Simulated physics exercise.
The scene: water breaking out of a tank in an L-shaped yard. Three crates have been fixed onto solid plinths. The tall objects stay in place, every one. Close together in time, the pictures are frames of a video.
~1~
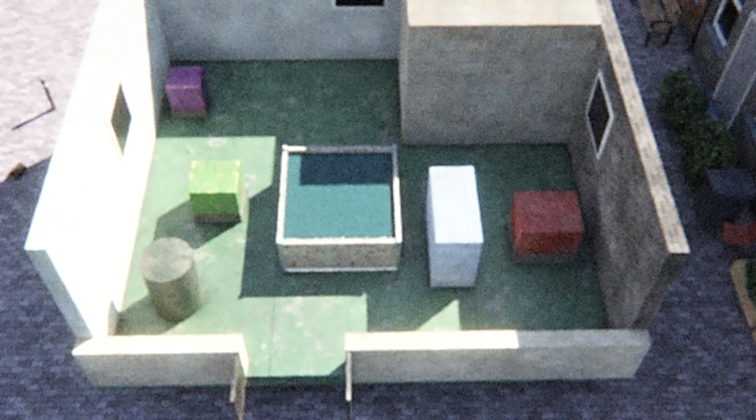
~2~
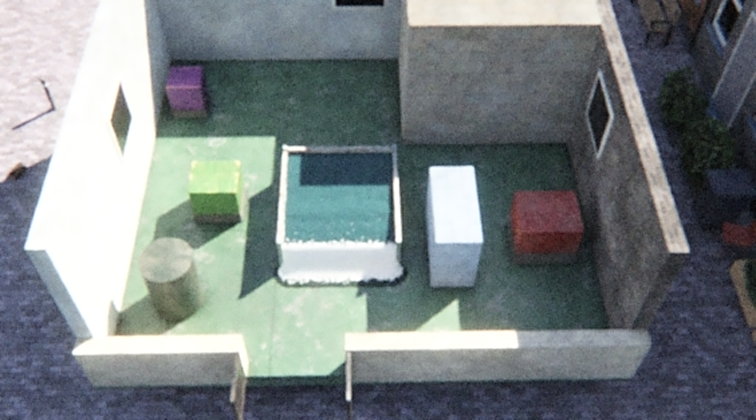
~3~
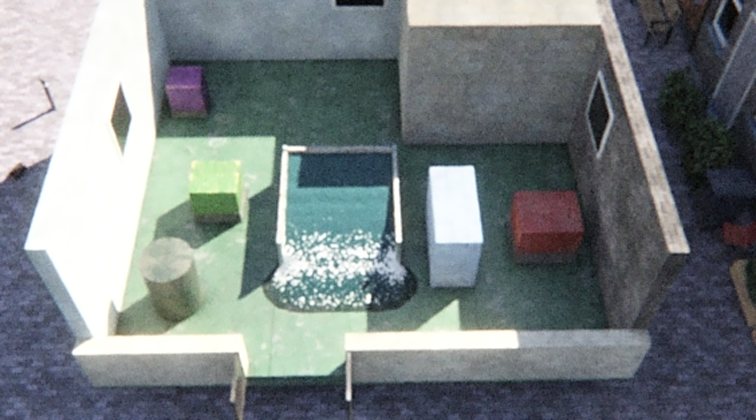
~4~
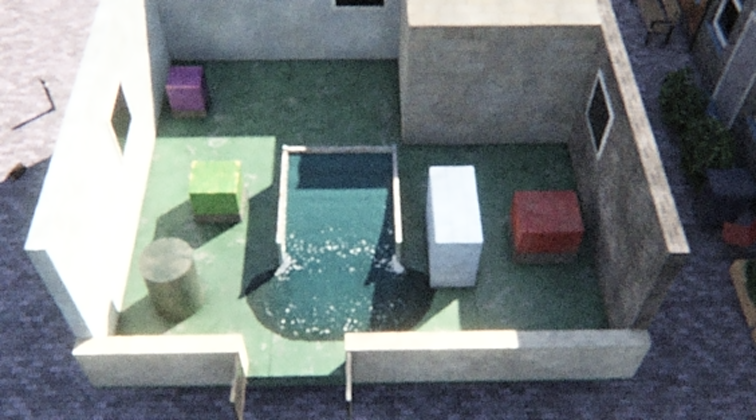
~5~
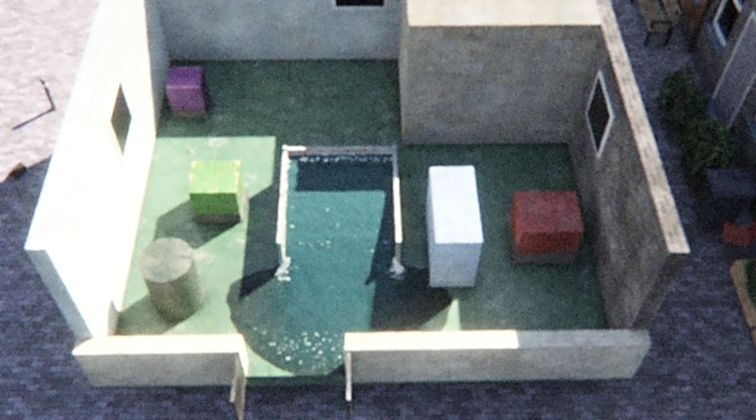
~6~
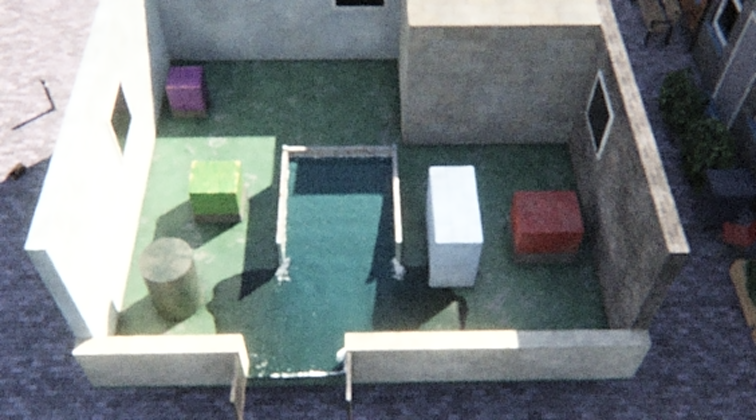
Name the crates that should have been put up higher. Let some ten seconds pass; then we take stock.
The purple crate remains untouched by water; the red crate remains untouched by water; the green crate remains untouched by water.
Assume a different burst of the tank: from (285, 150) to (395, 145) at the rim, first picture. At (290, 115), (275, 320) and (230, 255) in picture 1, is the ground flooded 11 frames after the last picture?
Spot one: Reached by the flood. Spot two: Spared by the leak. Spot three: Spared by the leak.
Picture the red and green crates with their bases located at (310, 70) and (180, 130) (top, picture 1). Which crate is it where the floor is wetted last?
I'd say the red-painted one is last.
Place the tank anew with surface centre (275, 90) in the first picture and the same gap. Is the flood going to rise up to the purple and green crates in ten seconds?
Briefly, purple crate stays clear, while green crate gets flooded.
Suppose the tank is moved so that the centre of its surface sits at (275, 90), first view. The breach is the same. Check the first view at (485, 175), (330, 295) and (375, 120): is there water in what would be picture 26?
As listed: Dry, covered, dry.
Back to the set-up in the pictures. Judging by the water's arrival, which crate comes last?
Easy - the crate marked purple.
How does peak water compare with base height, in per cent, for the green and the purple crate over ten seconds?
Roughly 20 and 30 per cent respectively.
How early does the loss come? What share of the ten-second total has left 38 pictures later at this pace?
Roughly 90 percent.
A moment on, water covers 20 % of the floor; the purple crate not reached, the red crate not reached, the green crate not reached.
Next, water covers 30 % of the floor; the purple crate not reached, the red crate not reached, the green crate not reached.
Then, water covers 35 % of the floor; the purple crate not reached, the red crate water round its plinth, the green crate not reached.
Later, water covers 55 % of the floor; the purple crate water round its plinth, the red crate water round its plinth, the green crate water round its plinth.
In the end, water covers 80 % of the floor; the purple crate stayed above the water, the red crate stayed above the water, the green crate stayed above the water.
